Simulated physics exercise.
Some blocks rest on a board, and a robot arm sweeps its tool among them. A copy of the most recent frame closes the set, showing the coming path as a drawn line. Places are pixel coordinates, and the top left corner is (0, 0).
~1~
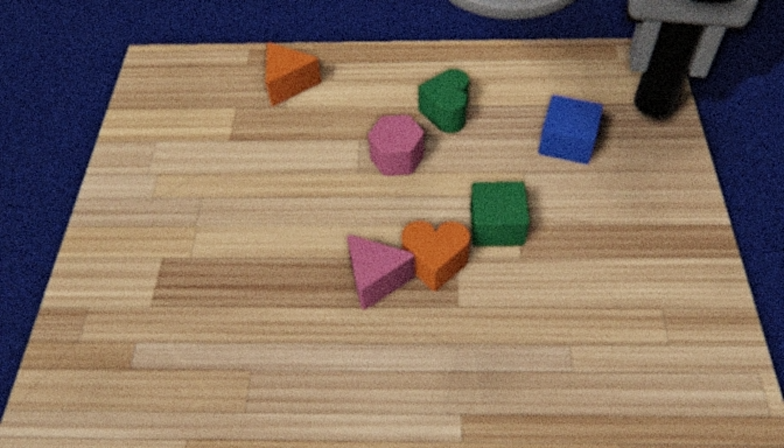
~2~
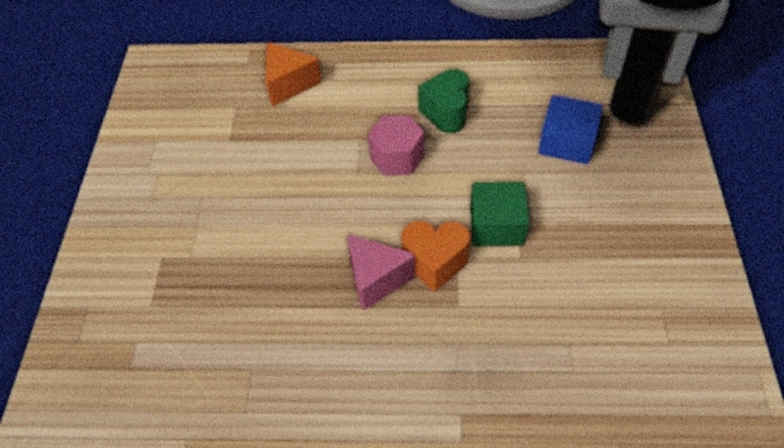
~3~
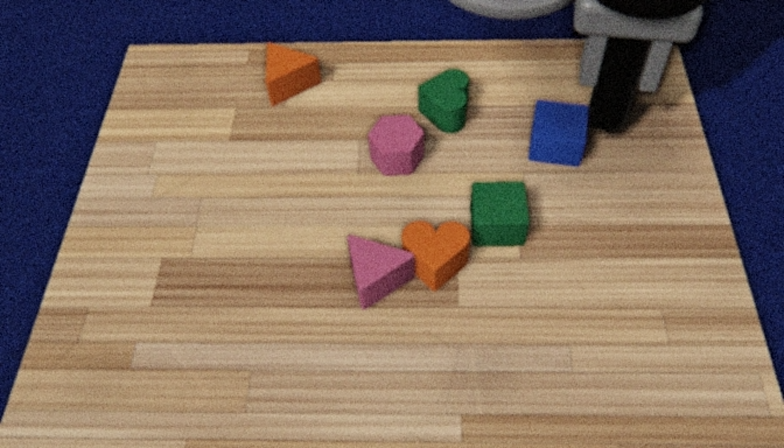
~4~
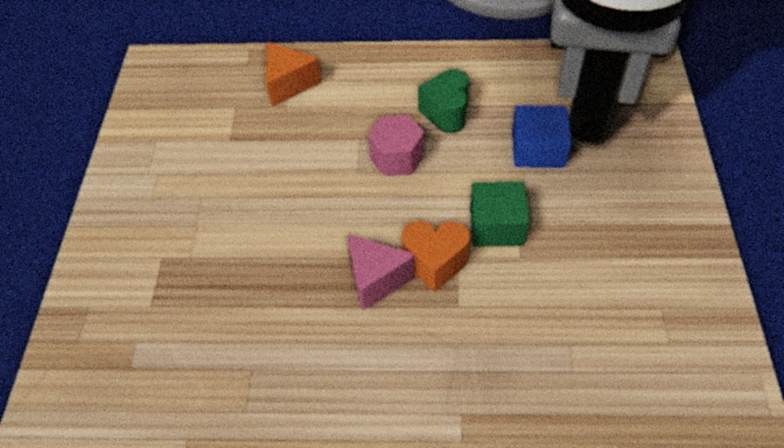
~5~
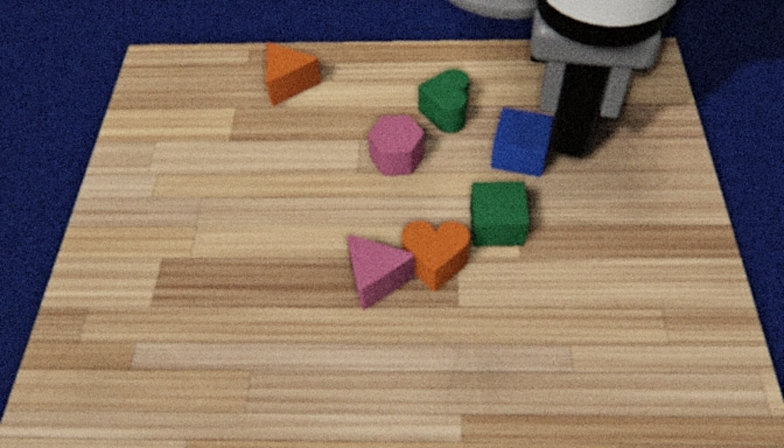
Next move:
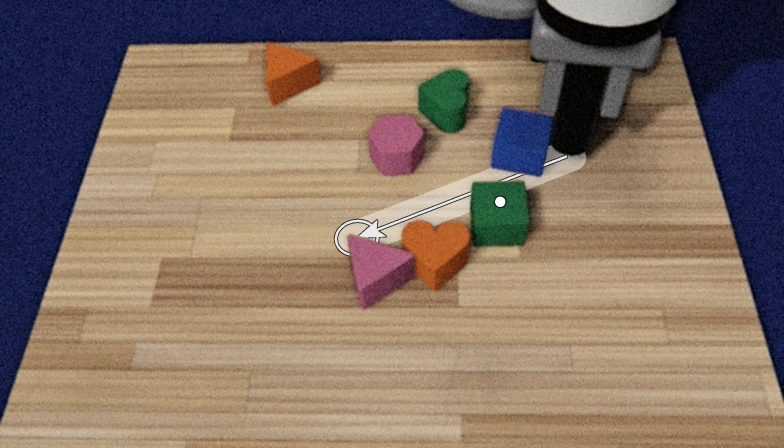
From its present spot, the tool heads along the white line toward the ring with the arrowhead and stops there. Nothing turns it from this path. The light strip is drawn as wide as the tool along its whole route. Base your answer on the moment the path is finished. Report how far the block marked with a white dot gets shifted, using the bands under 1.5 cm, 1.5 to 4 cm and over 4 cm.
Travels under 1.5 cm.
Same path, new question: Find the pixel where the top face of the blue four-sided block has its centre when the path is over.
Its top middle is near (470, 129).
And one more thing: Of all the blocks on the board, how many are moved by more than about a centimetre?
The push will move one block.
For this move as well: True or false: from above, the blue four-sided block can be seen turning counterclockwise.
The statement is false.
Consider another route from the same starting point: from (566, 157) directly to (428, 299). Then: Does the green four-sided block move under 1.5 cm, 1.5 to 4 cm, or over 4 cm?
My prediction: Over 4 cm.
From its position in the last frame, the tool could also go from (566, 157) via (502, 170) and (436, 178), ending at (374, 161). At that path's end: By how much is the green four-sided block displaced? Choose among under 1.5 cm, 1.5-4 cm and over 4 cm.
It ends under 1.5 cm away.
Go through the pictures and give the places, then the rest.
In the first picture, tool tip (653, 103); block tops, pink triangular block (374, 259); green four-sided block (500, 202); blue four-sided block (573, 116).
In the second picture, tool (629, 109); blocks unchanged.
In the third picture, tool (606, 117); blue four-sided block (561, 120).
In the fourth picture, tool (587, 128); blue four-sided block (543, 124).
In the fifth picture, tool (570, 141); pink triangular block (374, 259); green four-sided block (500, 202); blue four-sided block (524, 129).
Path on the board, from (566, 157) directly to (357, 238); the dot is on the green four-sided block.
The first path, step by step. One third of the way, tool (501, 168); blue four-sided block (473, 130), turned 40° clockwise.
Two thirds of the way, tool (428, 195); green four-sided block (497, 206), turned 15° anticlockwise; blue four-sided block (470, 129), turned 45° clockwise.
At the end, tool (355, 224); pink triangular block in place; green four-sided block (497, 206), turned 15° anticlockwise; blue four-sided block (470, 129), turned 45° clockwise.
